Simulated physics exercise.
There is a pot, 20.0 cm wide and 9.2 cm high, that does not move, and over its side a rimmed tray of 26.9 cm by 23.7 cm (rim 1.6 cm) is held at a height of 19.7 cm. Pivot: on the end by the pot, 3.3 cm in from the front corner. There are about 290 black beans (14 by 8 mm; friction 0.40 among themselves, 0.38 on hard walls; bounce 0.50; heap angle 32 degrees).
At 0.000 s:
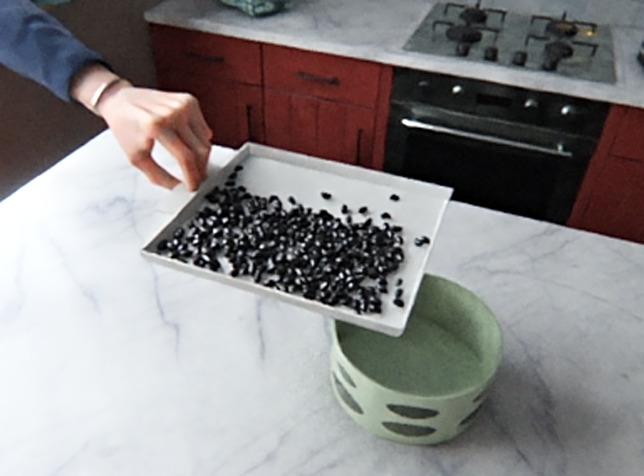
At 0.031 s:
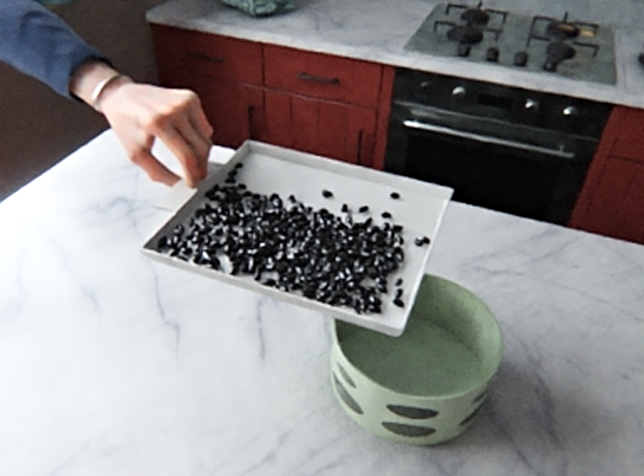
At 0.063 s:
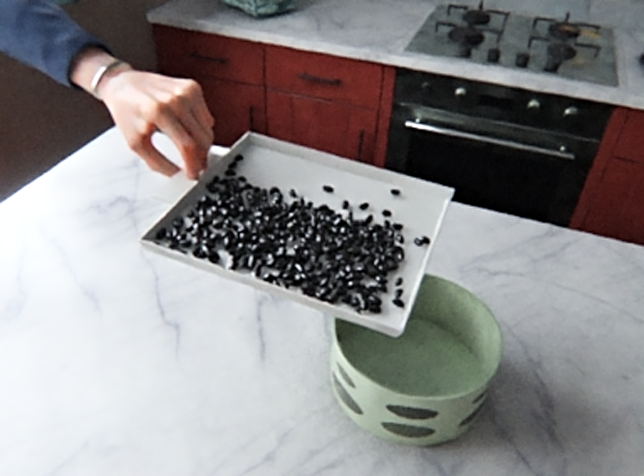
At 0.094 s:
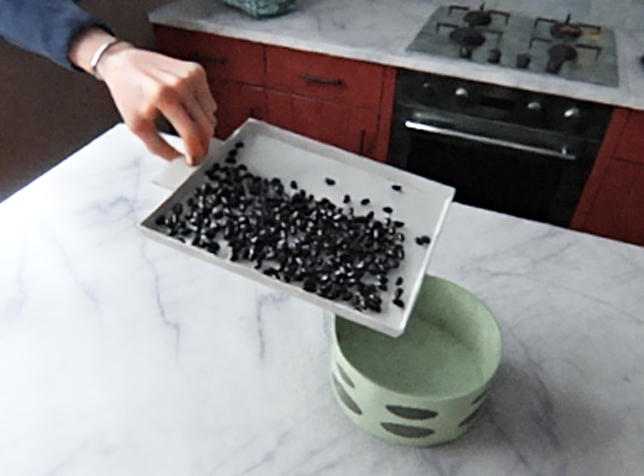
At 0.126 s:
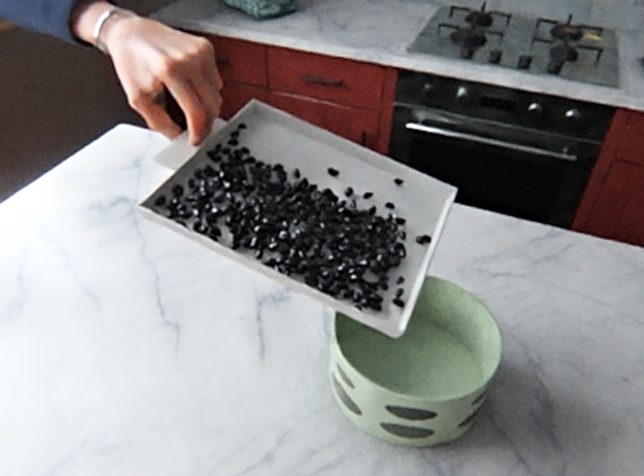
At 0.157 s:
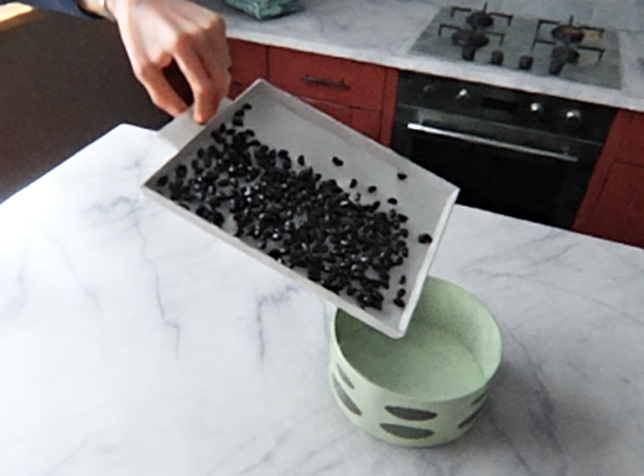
A hand lifting the left end of a white tray of black beans, tilting it steeper above a green pot on marble.
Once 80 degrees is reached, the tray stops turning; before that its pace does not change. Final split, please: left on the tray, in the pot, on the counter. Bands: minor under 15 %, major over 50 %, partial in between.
Tray: Minor, pot: Partial, counter: Major.
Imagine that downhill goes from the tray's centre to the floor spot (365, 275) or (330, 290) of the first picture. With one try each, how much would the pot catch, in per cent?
Approximately 0 percent, then 0 percent.
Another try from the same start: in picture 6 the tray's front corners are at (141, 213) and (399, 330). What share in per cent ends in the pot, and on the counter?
Pot: 5, counter: 95.
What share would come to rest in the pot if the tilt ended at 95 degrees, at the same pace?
Roughly 30 %.
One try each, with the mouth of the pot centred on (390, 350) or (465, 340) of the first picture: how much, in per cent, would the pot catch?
25 % and 60 %.
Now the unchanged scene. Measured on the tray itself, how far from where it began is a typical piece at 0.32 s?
It has moved some 1 cm from its start.
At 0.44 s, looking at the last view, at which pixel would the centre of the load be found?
The middle of the load should be at about (416, 244) by then.
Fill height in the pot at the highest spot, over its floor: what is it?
Close to 1.5 cm up.
After 0.32 s, tilt 51 degrees; the tray holds 100 %, the pot 0 %.
Then, at 0.44 s, tilt 74 degrees; the tray holds 100 %, the pot 0 %.
After 0.68 s, tilt 80 degrees; the tray holds 5 %, the pot 25 %.
By 2.0 s all is still; tray 0 %, pot 30 %, counter 70 %.
